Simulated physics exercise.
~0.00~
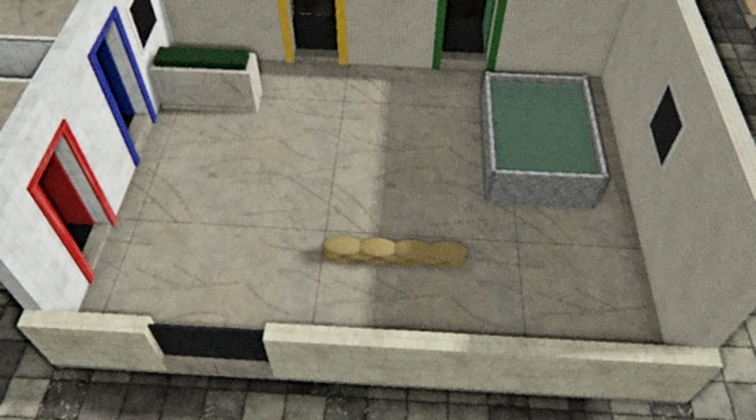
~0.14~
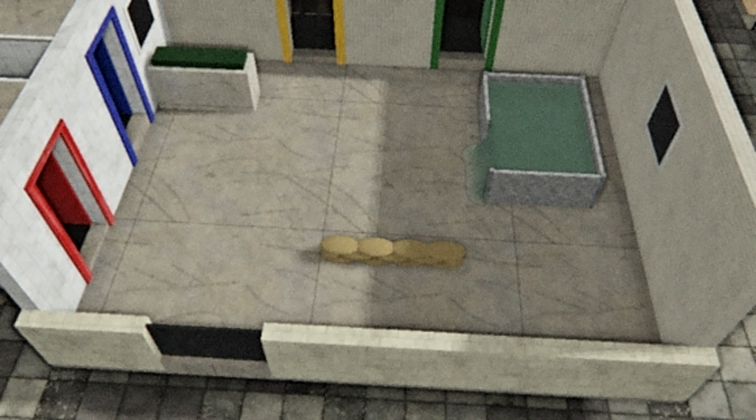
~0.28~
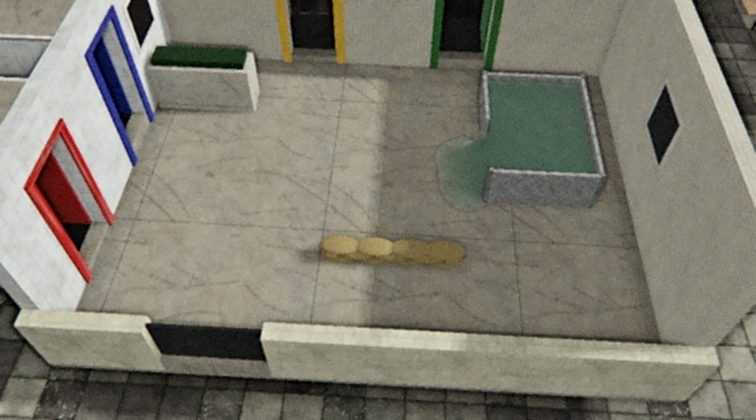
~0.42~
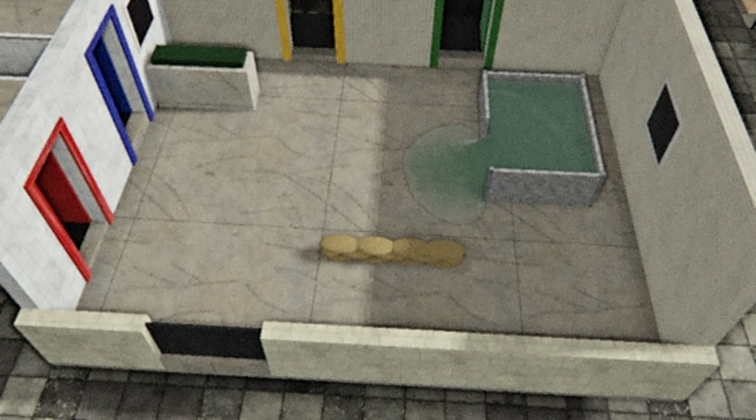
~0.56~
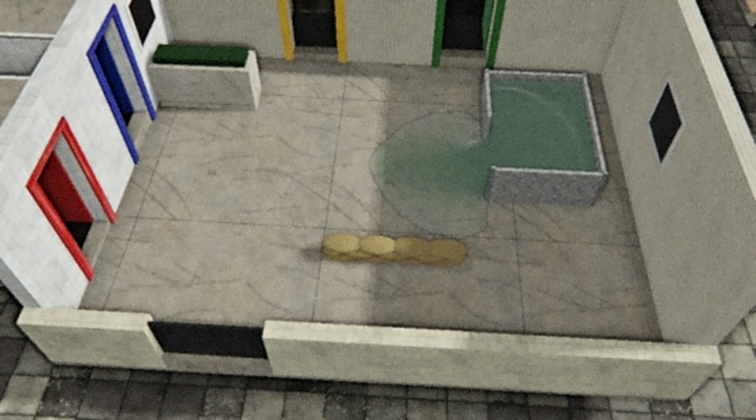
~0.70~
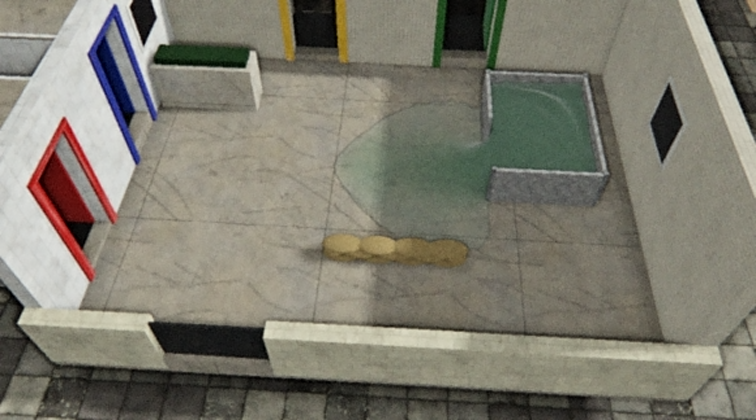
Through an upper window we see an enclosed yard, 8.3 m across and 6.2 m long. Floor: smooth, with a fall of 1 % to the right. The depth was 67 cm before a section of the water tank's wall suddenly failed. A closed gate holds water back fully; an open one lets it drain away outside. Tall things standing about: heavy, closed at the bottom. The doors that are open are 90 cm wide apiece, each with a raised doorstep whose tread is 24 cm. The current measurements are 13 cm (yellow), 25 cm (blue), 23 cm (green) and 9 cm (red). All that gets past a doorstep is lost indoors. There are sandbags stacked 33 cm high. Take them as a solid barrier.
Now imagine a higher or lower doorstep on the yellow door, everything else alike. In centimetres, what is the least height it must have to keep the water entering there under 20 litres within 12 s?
5.5 cm.
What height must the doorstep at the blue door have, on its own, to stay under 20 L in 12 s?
At blue, about 13.0 cm.
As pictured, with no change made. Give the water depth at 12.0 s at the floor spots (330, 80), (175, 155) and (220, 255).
About 4, 3 and 5 cm.
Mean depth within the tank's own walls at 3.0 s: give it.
On average, around 27 cm.
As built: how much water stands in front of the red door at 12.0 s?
It stands about 3.5 centimetres deep.
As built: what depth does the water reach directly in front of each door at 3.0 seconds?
Lab note, cm: Yellow 7; blue 19; green 1; red 20.
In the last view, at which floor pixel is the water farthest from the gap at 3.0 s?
The farthest wet point sits near (73, 325) in the last view.
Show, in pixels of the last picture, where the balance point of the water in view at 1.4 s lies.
The balance point sits at roughly (485, 160).
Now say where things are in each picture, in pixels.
The first picture shows the water tank at (541, 125) is whole and still, 67 cm deep; the yellow door at (313, 19) is dry.
In the second picture, water pours out at (487, 166) and has run 0.3 m, to (466, 155); about 6 cm deep outside, 67 cm at the back.
In the third picture, water pours out at (487, 166) and has run 0.7 m, to (442, 171); about 10 cm deep outside, 67 cm at the back.
In the fourth picture, the front is at (410, 174), 1.3 m from the gap at (487, 166); 2.0 m2 of floor is wet, 66 cm left at the back.
In the fifth picture, the front is at (376, 171), 1.9 m from the gap at (488, 165); 3.5 m2 of floor is wet, 60 cm left at the back.
In the sixth picture, the gap is at (489, 165), the front 2.5 m out at (341, 175); the back of the water tank holds 56 cm; the yellow door at (313, 17), 4.2 m from the gap, is still 2.2 m from the nearest water.
After 1.4 s water covers 30 % of the floor, deepest (34 cm) near (477, 182); it has not reached the yellow door.
After 3.0 s water covers 55 % of the floor, deepest (28 cm) near (121, 205); 7 cm at the yellow door, 0 litres in over its 13 cm doorstep.
After 12.0 s water covers 100 % of the floor, deepest (12 cm) near (671, 374); 4 cm at the yellow door, 0 litres in over its 13 cm doorstep.
At the yellow door as built, the water arrived by 2.1 s and peaked near 10 cm at 7.6 s.
With a doorstep of 4.5 cm, 37 litres would have come in within the 12 s; with 6 cm, 15 litres. So under 20 litres takes about 5.5 cm.
